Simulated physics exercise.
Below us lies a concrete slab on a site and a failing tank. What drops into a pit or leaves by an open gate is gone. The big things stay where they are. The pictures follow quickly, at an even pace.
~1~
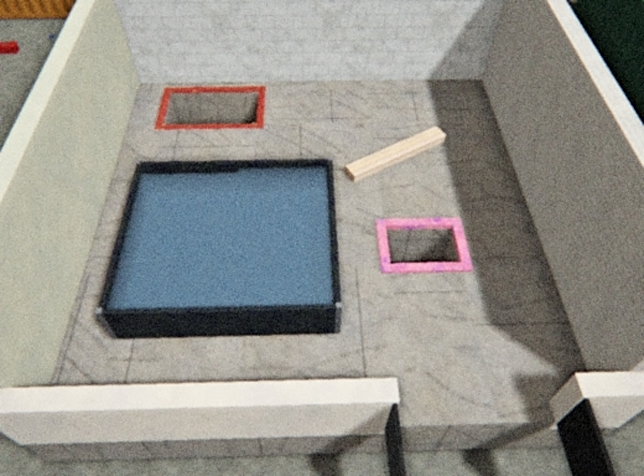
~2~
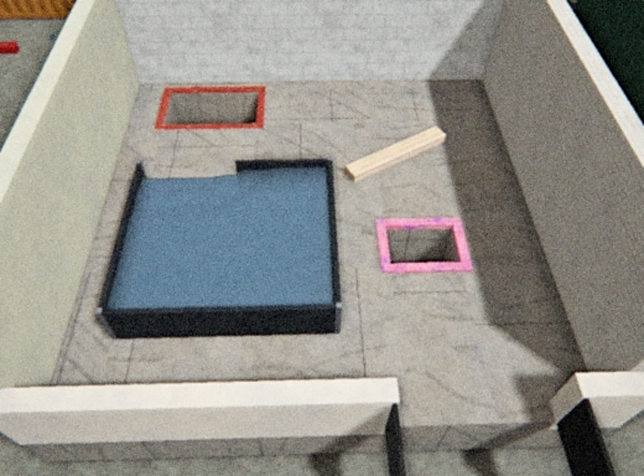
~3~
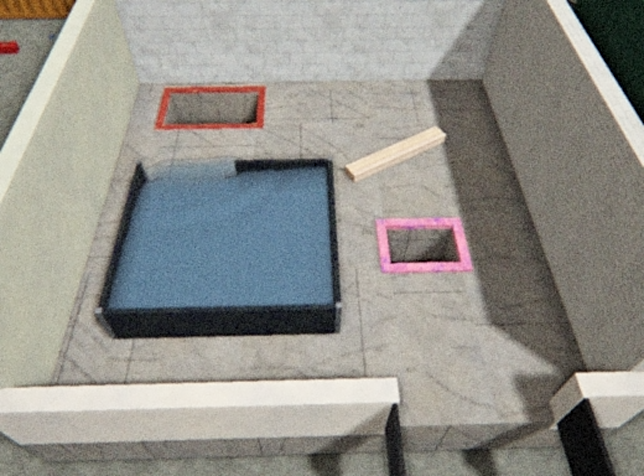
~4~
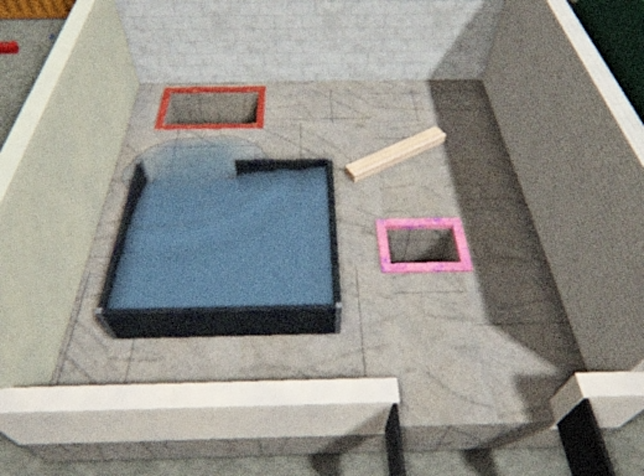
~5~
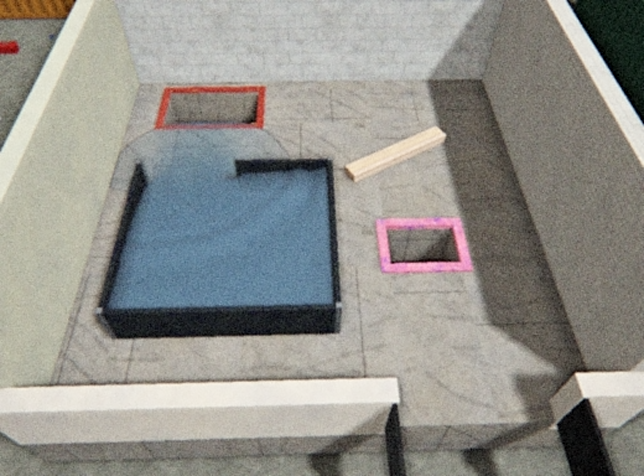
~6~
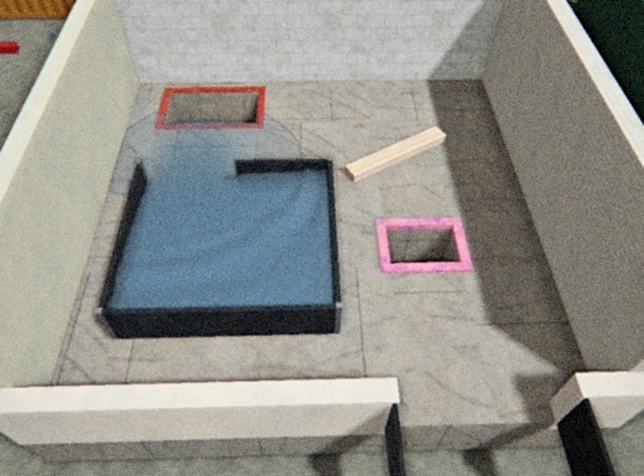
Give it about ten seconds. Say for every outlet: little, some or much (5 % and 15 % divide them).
In the end: The gate takes under 5 %; the pink pit takes under 5 %; the red pit takes over 15 %.
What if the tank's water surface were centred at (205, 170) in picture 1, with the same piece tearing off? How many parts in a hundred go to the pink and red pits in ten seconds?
Parts in a hundred: Pink 0, red 70.
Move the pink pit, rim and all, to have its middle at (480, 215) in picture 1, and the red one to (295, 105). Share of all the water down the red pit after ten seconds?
Roughly, in per cent: Red 50.
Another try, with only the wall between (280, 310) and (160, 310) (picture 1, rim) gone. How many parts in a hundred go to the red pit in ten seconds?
Per cent: Red 20.
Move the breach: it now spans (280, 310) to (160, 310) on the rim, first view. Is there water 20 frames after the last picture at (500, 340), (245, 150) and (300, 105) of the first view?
In turn: Flooded, clear, not flooded.
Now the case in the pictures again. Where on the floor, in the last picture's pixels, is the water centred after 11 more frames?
Roughly at (216, 222).
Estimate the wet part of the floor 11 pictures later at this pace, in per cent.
Roughly 20 per cent.
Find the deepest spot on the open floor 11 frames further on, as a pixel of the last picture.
Around (139, 89).
A moment on, water covers 15 % of the floor; the gate 0 %, the pink pit 0 %, the red pit 7 %.
Next, water covers 20 % of the floor; the gate 0 %, the pink pit 0 %, the red pit 16 %.
Then, water covers 25 % of the floor; the gate 0 %, the pink pit 0 %, the red pit 32 %.
Later, water covers 35 % of the floor; the gate 0 %, the pink pit 0 %, the red pit 51 %.
In the end, water covers 45 % of the floor; the gate 0 %, the pink pit 0 %, the red pit 66 %.
